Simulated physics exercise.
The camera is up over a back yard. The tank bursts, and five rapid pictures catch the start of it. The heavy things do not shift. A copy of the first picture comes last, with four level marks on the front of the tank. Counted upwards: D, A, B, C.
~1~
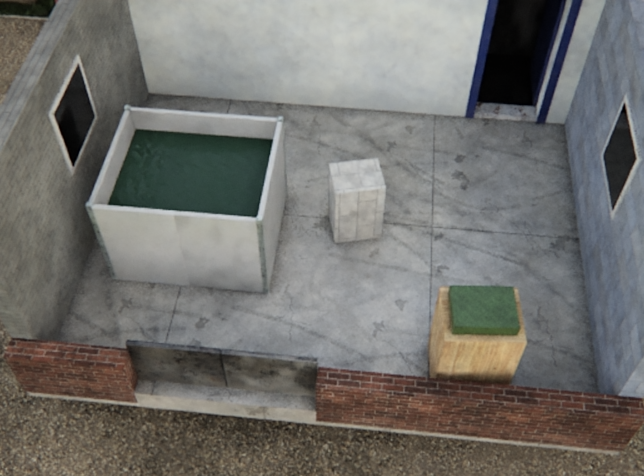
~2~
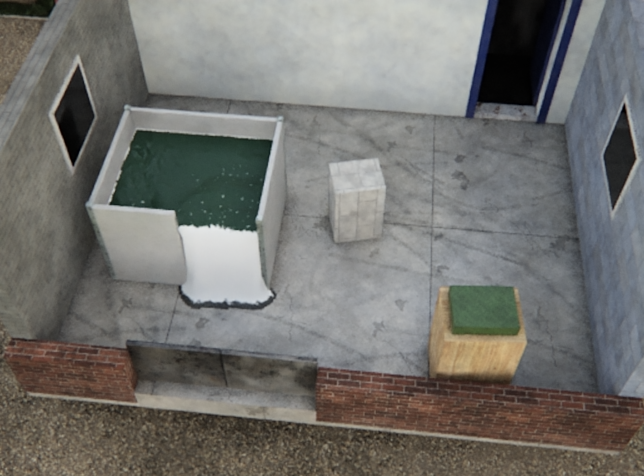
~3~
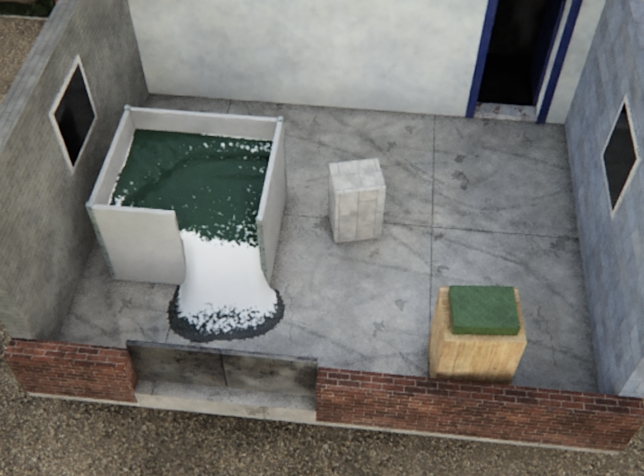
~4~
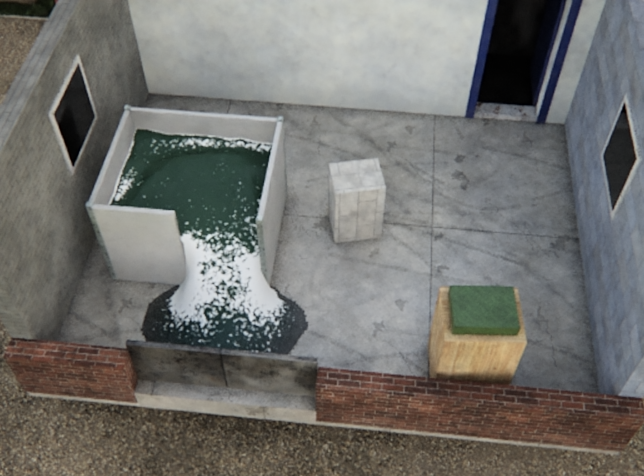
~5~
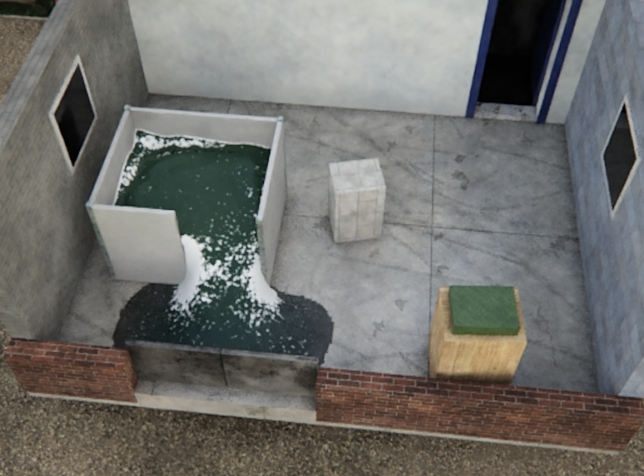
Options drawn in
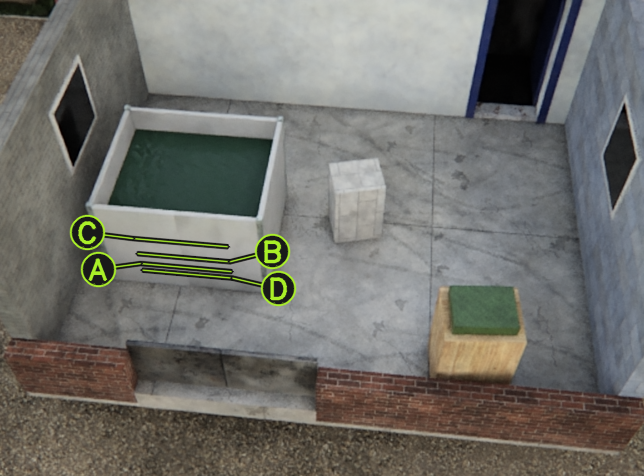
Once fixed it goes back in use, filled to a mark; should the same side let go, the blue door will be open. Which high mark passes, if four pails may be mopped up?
I would pick level B.
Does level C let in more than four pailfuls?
Yes, that goes wrong.
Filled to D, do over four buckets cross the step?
No, that is safe.
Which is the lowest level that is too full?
It is C.
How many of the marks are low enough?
Three.
On the marked copy, A at (185, 267); B at (183, 257); C at (180, 242); D at (187, 274); from the bottom up D, A, B, C.
If A is chosen, nothing gets over.
If B is chosen, a splash gets over, under a bucket.
If C is chosen, about 9 bucketfuls get in.
If D is chosen, nothing gets over.
